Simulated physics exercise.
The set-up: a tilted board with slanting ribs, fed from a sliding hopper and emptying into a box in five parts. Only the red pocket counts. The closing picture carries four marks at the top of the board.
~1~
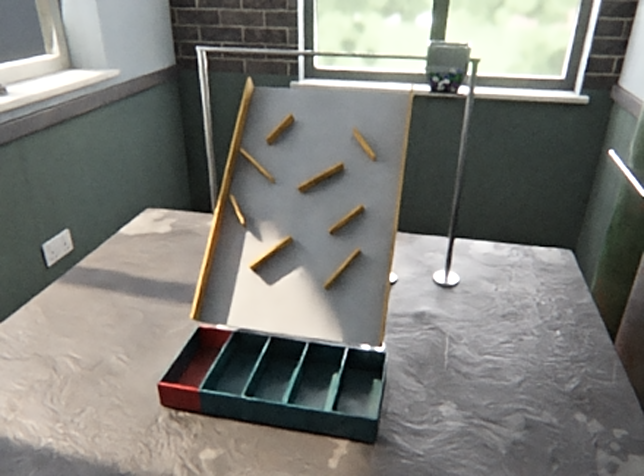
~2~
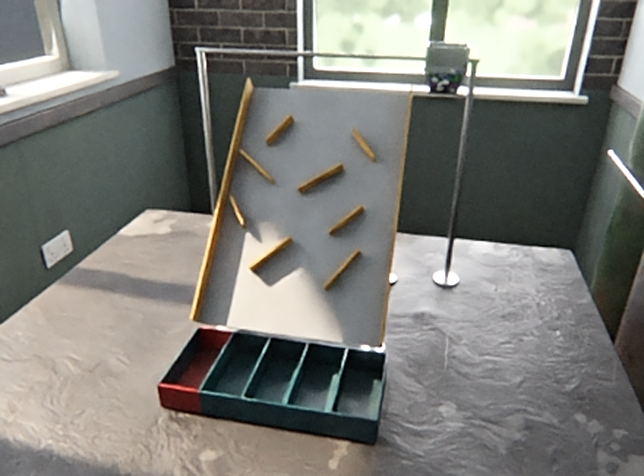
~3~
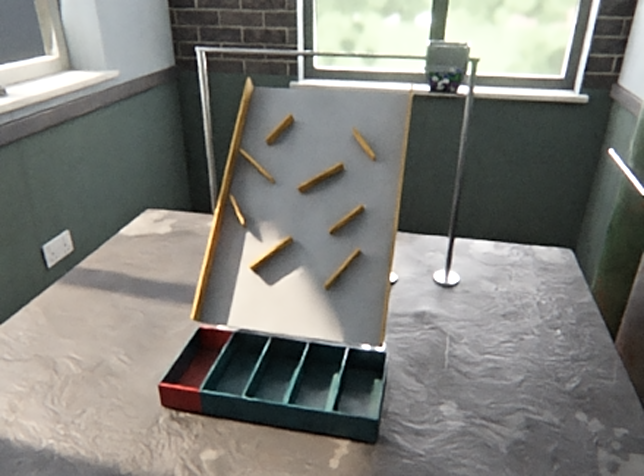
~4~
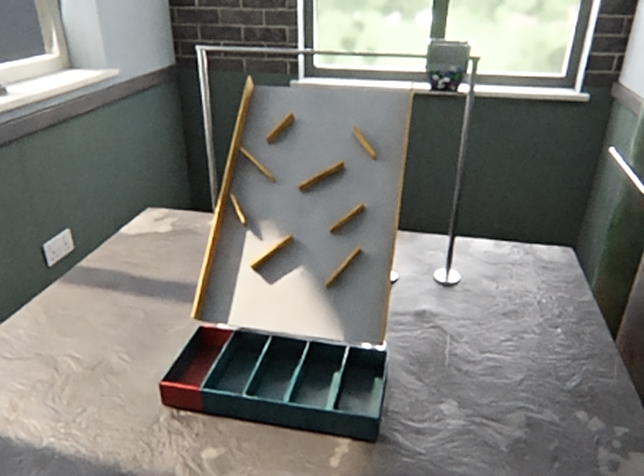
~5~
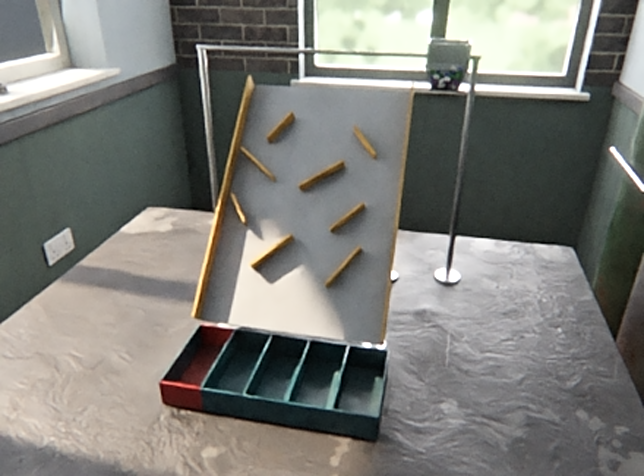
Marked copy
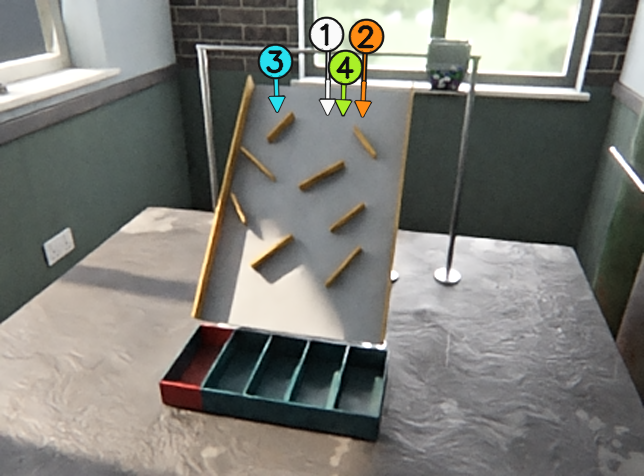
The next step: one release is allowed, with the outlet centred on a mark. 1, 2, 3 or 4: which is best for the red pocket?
Mark 1.
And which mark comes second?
That would be 4.
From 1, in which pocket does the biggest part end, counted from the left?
It is the first one.
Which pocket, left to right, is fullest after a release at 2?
It is the fifth one.
On the marked copy, mark 1 meets the board at (327, 109); mark 2 meets the board at (362, 111); mark 3 meets the board at (277, 106); mark 4 meets the board at (343, 109).
Choosing 1, most in the red pocket, a stray few in other pockets, a small part held on the board, a stray few outside the box.
Choosing 2, about a quarter in the red pocket, about two thirds in other pockets, a small part held on the board, a stray few outside the box.
Choosing 3, about half in the red pocket, about half held on the board.
Choosing 4, about two thirds in the red pocket, about a quarter in other pockets, a small part held on the board.
